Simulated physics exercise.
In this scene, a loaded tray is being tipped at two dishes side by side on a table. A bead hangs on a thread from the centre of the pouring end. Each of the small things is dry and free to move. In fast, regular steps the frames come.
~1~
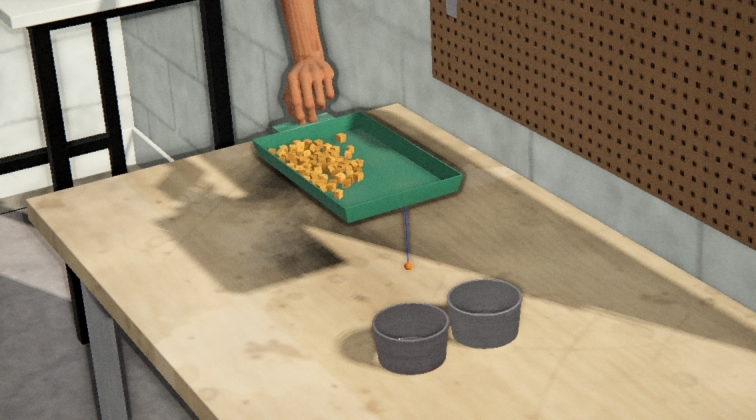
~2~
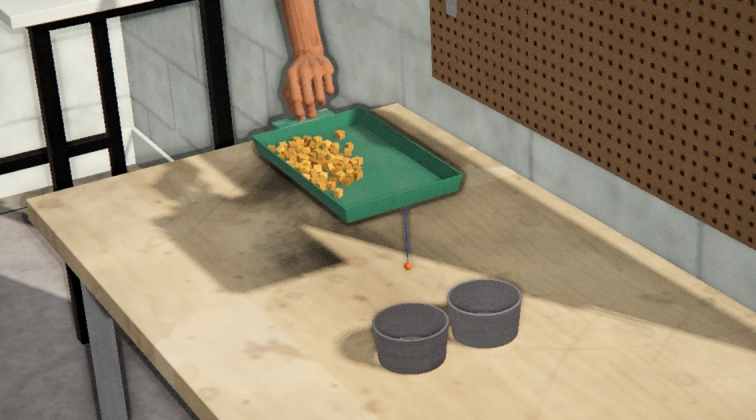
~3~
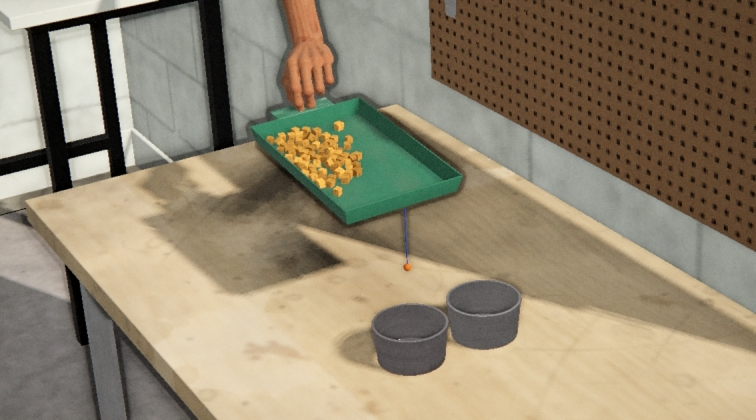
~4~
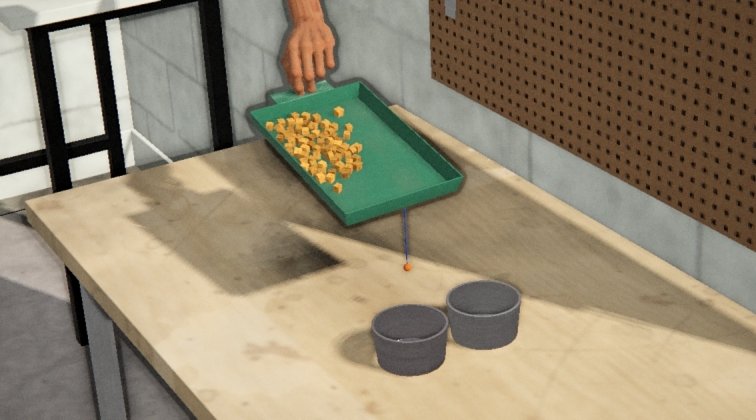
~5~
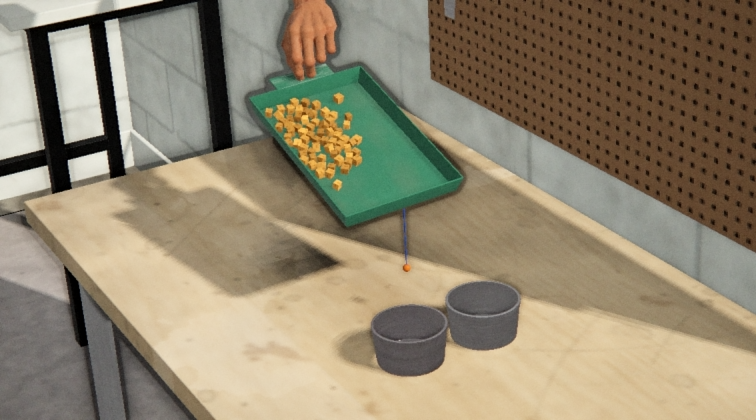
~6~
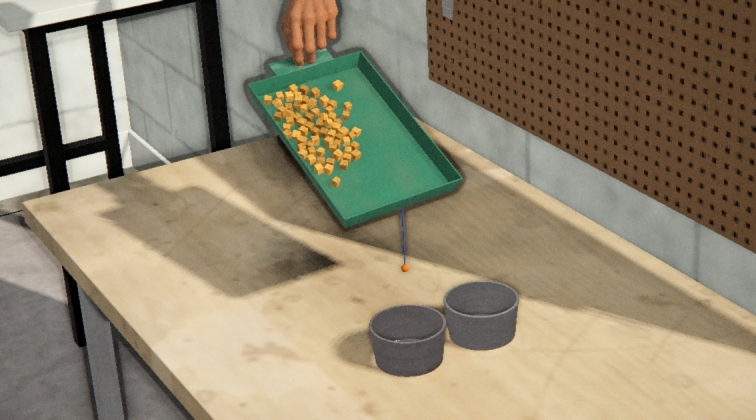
A hand at the back of a green tray steadily raises its far end, steepening it toward the viewer and tipping its pouring end slightly lower at the left corner, while the golden cubes stay bunched on the left. Two dark grey dishes sit side by side in front, below an orange bead on a thread. The pale wooden table stands by a grey block wall and brown pegboard, seen from above by a nearly still camera.
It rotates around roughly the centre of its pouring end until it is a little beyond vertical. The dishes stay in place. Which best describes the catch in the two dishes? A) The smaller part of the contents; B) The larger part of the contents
Answer: A.
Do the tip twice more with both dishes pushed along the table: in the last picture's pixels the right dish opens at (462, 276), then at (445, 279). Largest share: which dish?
It comes out as the dish further left in the first try and the dish further left in the second.
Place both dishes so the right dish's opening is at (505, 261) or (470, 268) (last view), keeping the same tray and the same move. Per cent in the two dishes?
In order: 20 percent and 30 percent.
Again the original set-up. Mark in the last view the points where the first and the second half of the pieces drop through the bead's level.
For the early half I get (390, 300), and for the late half (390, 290).
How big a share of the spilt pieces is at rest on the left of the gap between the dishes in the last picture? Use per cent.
Some 90 %.
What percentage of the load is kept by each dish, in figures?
Per cent held at the end: Left dish 10, right dish 0.
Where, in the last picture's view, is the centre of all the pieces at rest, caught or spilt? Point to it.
About (391, 341).
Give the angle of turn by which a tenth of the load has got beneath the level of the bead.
About 80° of tilt.
Soon, tray tipped steeply; nearly all on the tray; a small part in the air.
A while on, tray tipped past a quarter turn; about a third on the tray; a small part in the left dish; a small part in the right dish; about a third outside both; a small part in the air.
Towards the end, tray tipped past a quarter turn; a small part in the left dish; a small part in the right dish; most outside both.
Finally, tray tipped past a quarter turn; a small part in the left dish; a small part in the right dish; most outside both.
